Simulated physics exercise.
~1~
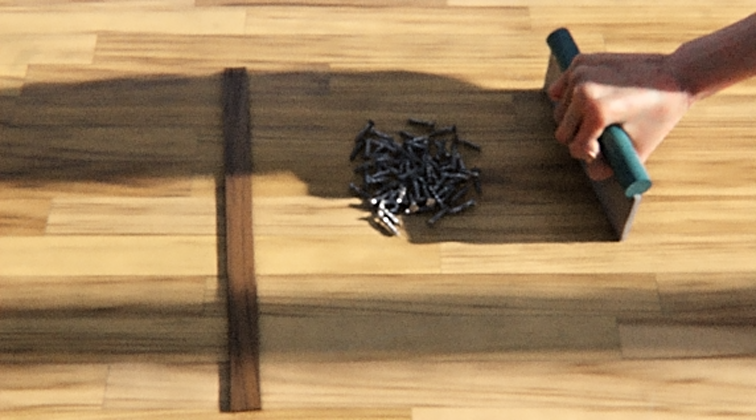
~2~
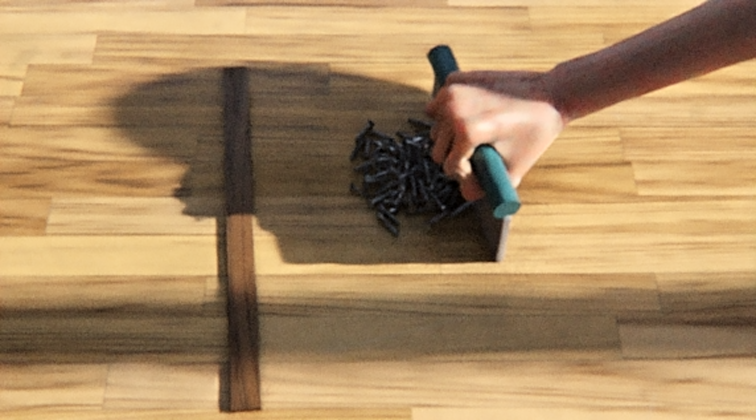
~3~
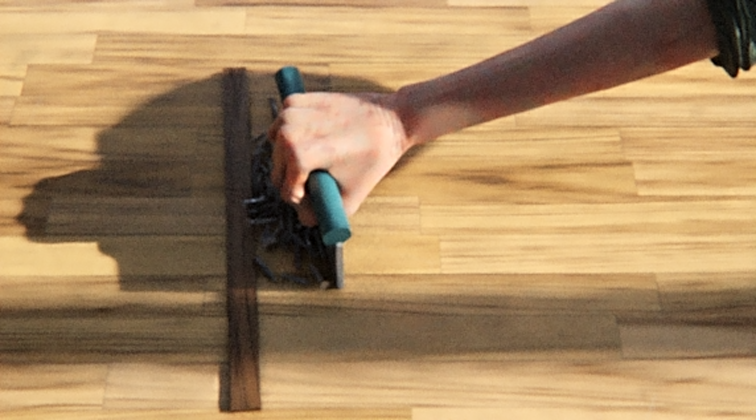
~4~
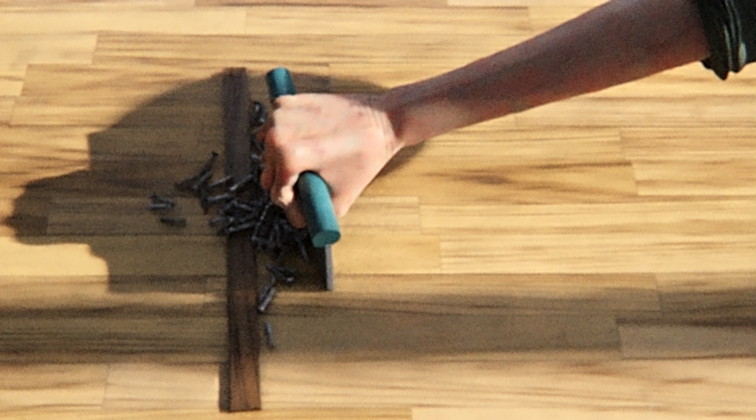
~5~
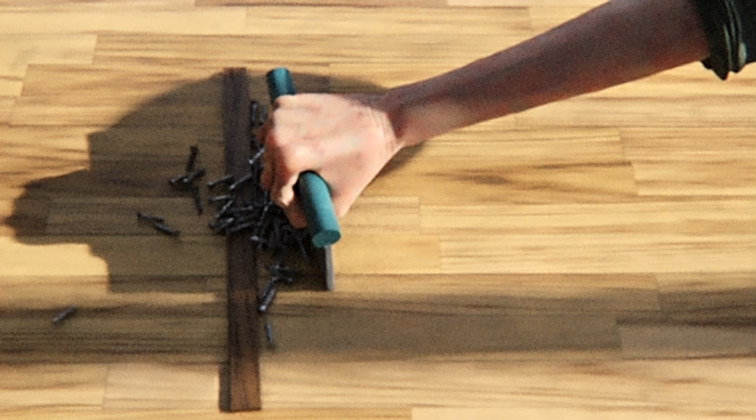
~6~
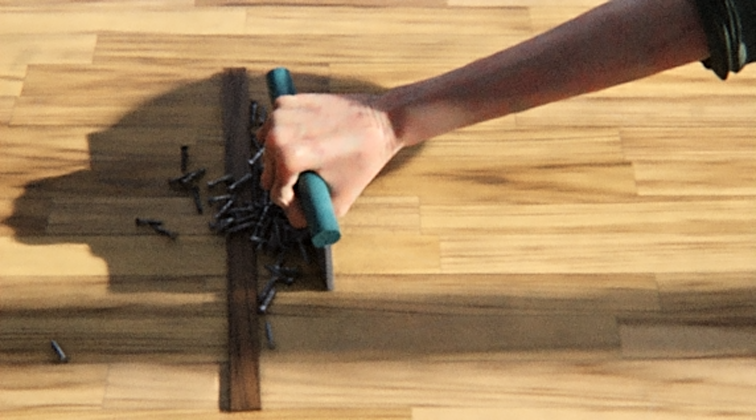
A hand pushes dark screws leftwards with a scraper against a wooden strip, scattering some beyond.
